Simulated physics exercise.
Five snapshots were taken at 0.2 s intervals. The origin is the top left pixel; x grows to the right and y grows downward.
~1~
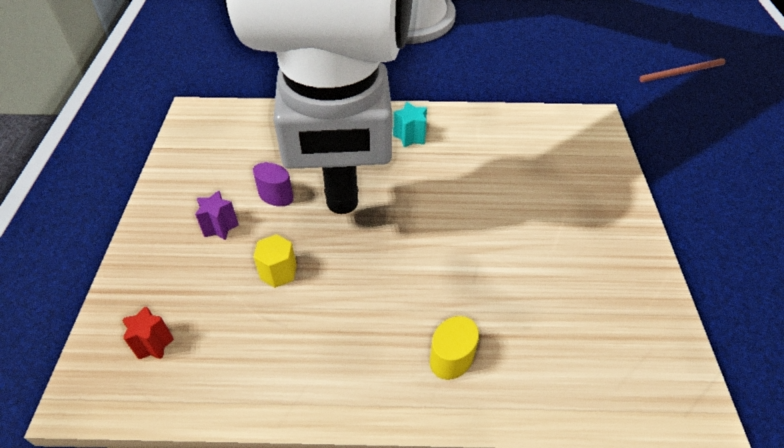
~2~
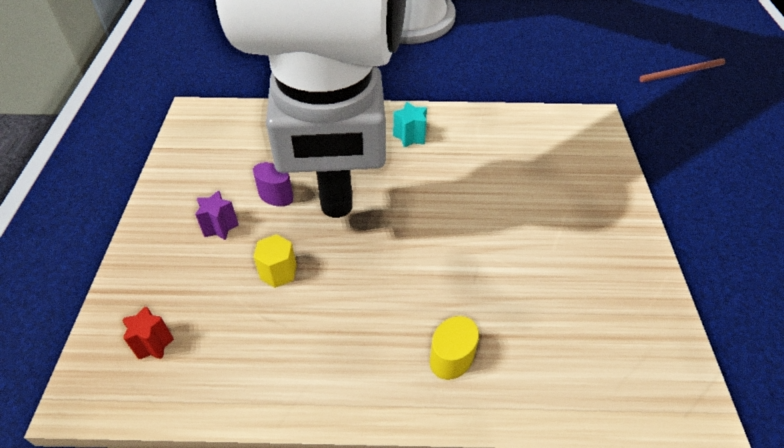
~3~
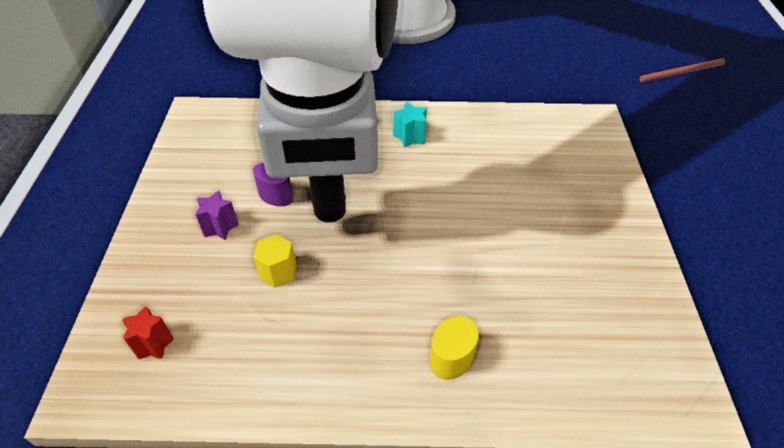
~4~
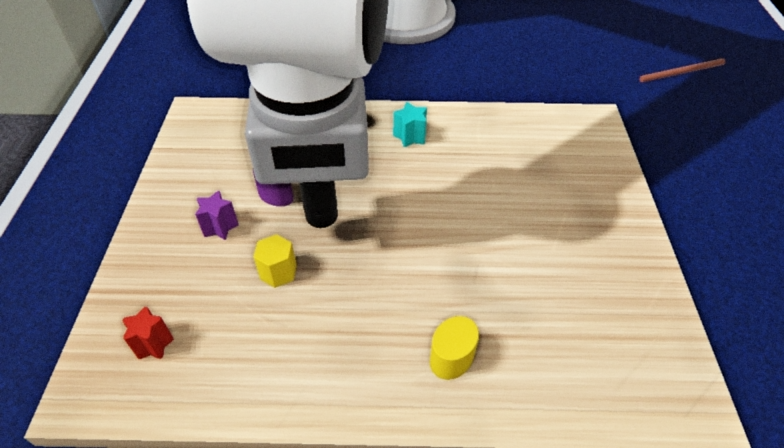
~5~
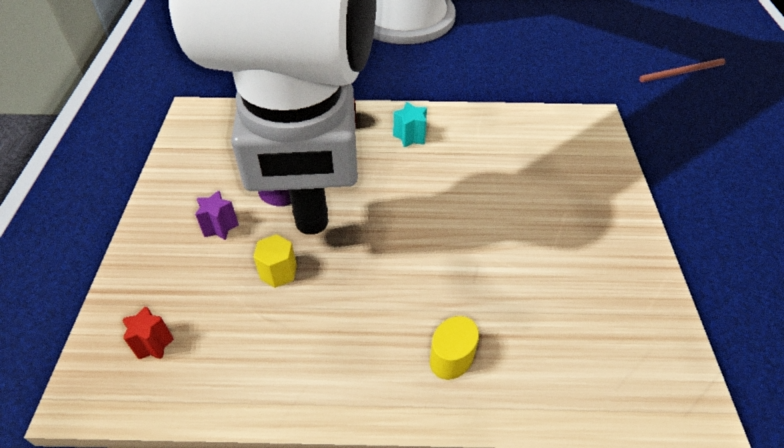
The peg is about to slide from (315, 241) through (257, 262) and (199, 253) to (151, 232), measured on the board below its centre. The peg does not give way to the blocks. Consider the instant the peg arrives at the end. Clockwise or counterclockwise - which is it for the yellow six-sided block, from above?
From above, the turn goes anticlockwise.
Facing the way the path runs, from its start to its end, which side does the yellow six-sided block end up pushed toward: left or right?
Taking start-to-end as forward, the block's sideways shift goes to the left.
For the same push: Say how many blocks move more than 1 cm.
Only one block.
One third of the way, peg (251, 245); yellow six-sided block (251, 267), turned 45° anticlockwise.
Two thirds of the way, peg (192, 235); yellow six-sided block (251, 267), turned 45° anticlockwise.
At the end, peg (143, 215); purple star block not moved; yellow six-sided block (251, 267), turned 45° anticlockwise.
